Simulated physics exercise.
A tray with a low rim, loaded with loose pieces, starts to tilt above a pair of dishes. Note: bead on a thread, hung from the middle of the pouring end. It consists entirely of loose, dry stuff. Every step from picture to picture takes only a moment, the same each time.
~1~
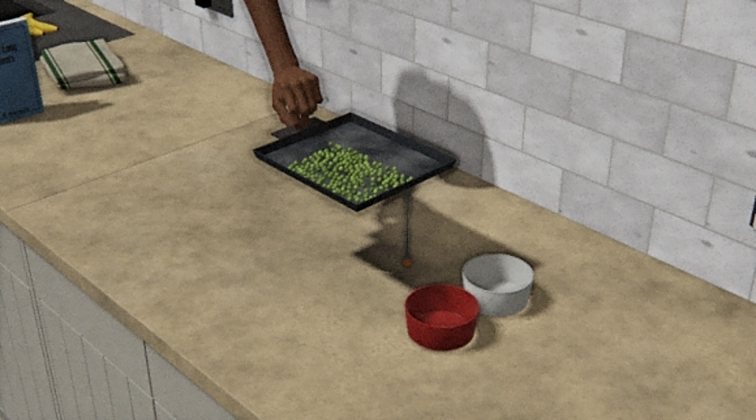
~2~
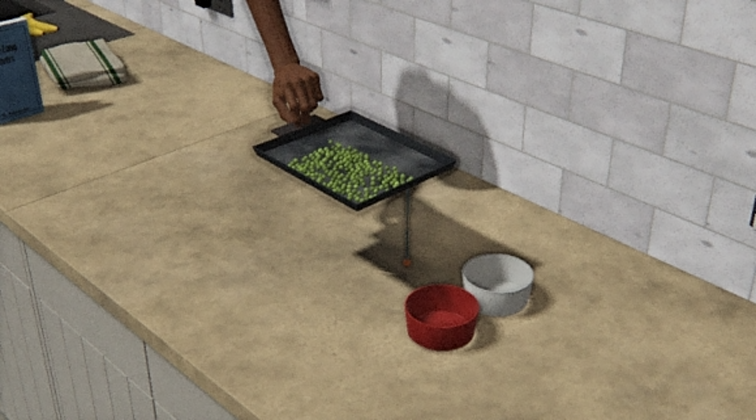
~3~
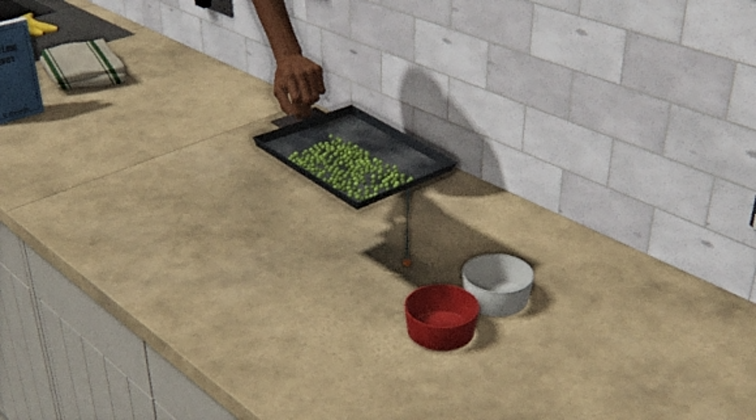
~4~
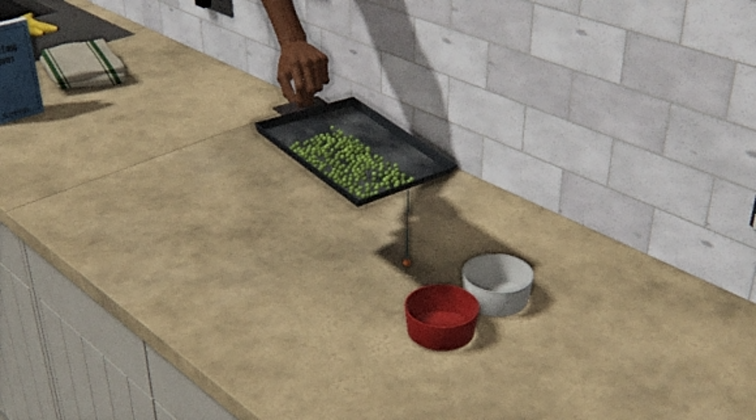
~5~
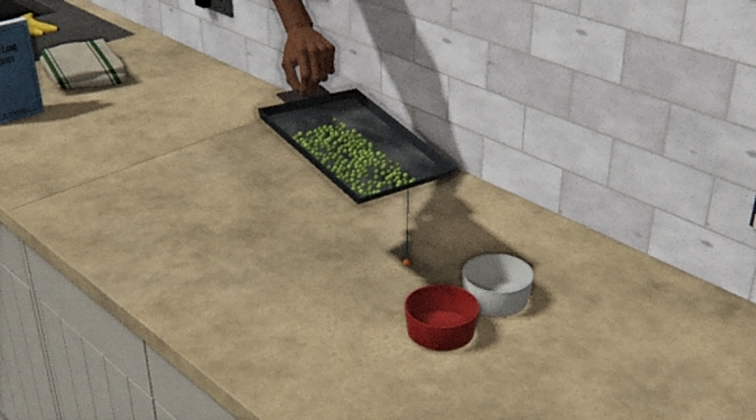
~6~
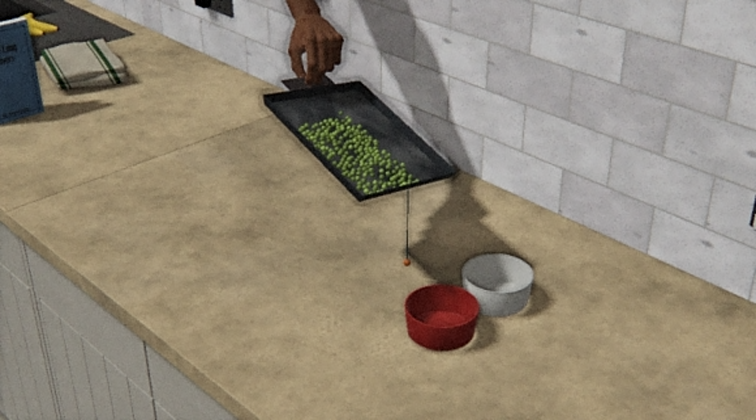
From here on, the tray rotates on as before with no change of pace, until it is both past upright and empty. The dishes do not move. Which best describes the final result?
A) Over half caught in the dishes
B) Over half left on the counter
(B) Over half left on the counter.
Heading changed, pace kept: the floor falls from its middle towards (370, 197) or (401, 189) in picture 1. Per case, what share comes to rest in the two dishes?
In turn, 0 percent and then 20 percent.
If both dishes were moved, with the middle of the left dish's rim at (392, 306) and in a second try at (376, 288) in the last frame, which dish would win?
Result, try one: The dish further right; try two: The dish further right.
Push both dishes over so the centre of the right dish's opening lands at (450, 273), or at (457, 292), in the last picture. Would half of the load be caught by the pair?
In the first position shy of half, in the second shy of half.
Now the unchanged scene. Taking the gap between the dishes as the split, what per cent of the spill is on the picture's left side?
That's roughly 60 per cent of the pieces.
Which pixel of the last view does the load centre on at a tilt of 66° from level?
Centre estimate: (437, 185).
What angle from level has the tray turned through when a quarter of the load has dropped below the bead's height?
Somewhere near 75°.
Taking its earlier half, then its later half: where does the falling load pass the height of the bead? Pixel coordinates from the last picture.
Half one: (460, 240), half two: (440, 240).
Soon, tray tipped steeply; about two thirds on the tray; a stray few in the right dish; a small part outside both; about a quarter in the air.
A while on, tray tipped past a quarter turn; a stray few on the tray; a stray few in the left dish; a small part in the right dish; most outside both; a small part in the air.
Towards the end, tray tipped past a quarter turn; a stray few in the left dish; a stray few in the right dish; nearly all outside both.
Finally, tray tipped past a quarter turn; a stray few in the left dish; a stray few in the right dish; nearly all outside both.
